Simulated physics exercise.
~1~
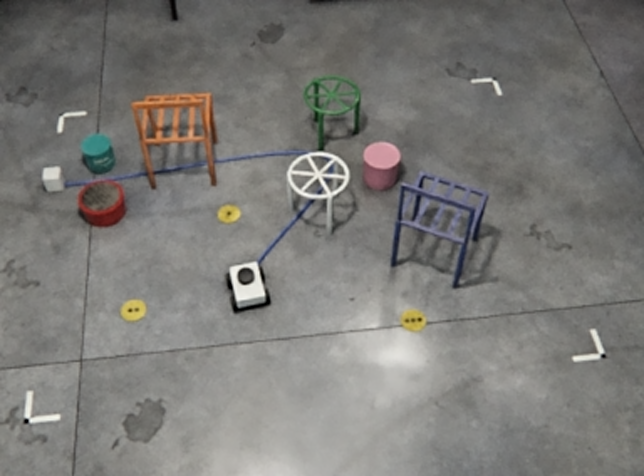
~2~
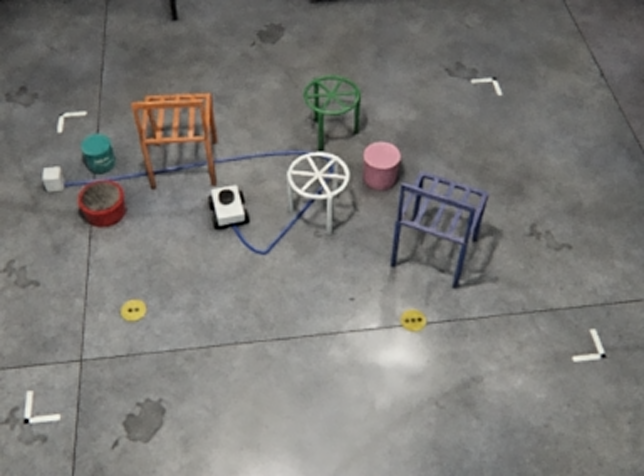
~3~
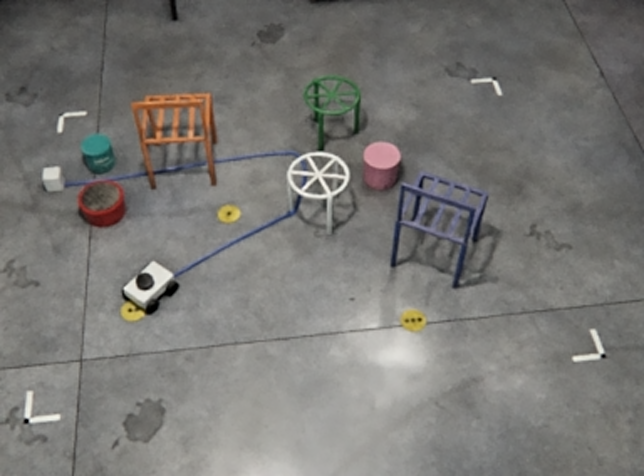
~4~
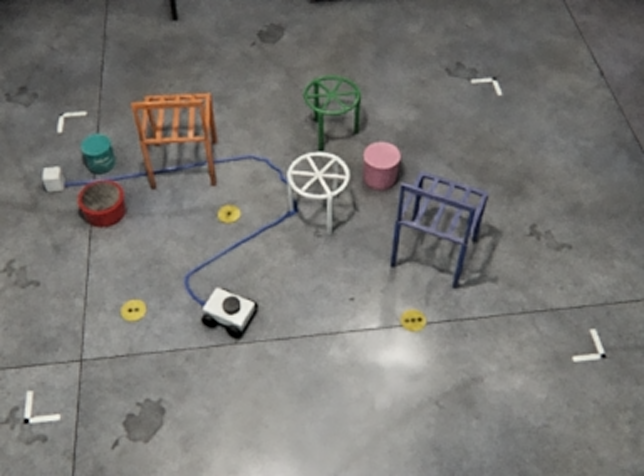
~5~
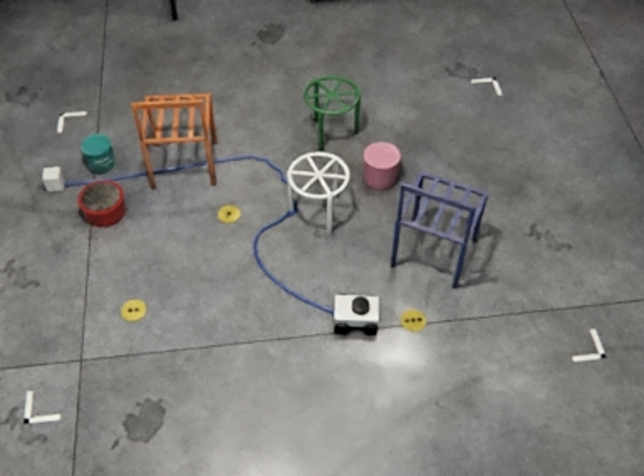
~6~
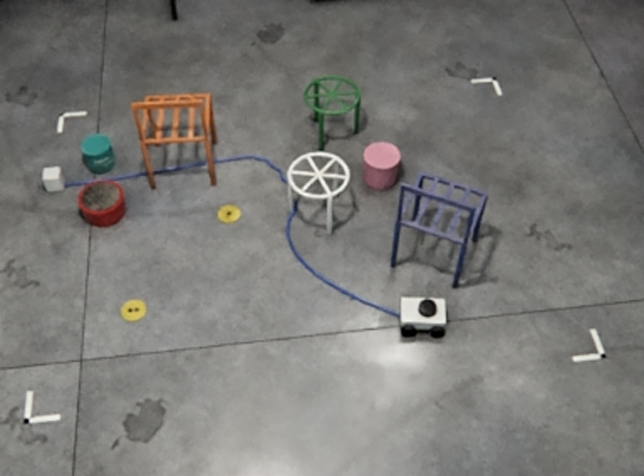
On a grey concrete workshop floor seen from high above, a blue lead runs from a small white block at left to a white cart with a black top. An orange chair-like frame, teal bin and red pot stand at left, a green stool, white stool and pink bucket near the middle, and a blue chair at right. The cart moves up to the first yellow mark, then down and left to the second. It turns right, trailing the lead in a widening curve from the white stool, and stops over the third mark, with the furniture apparently unmoved.
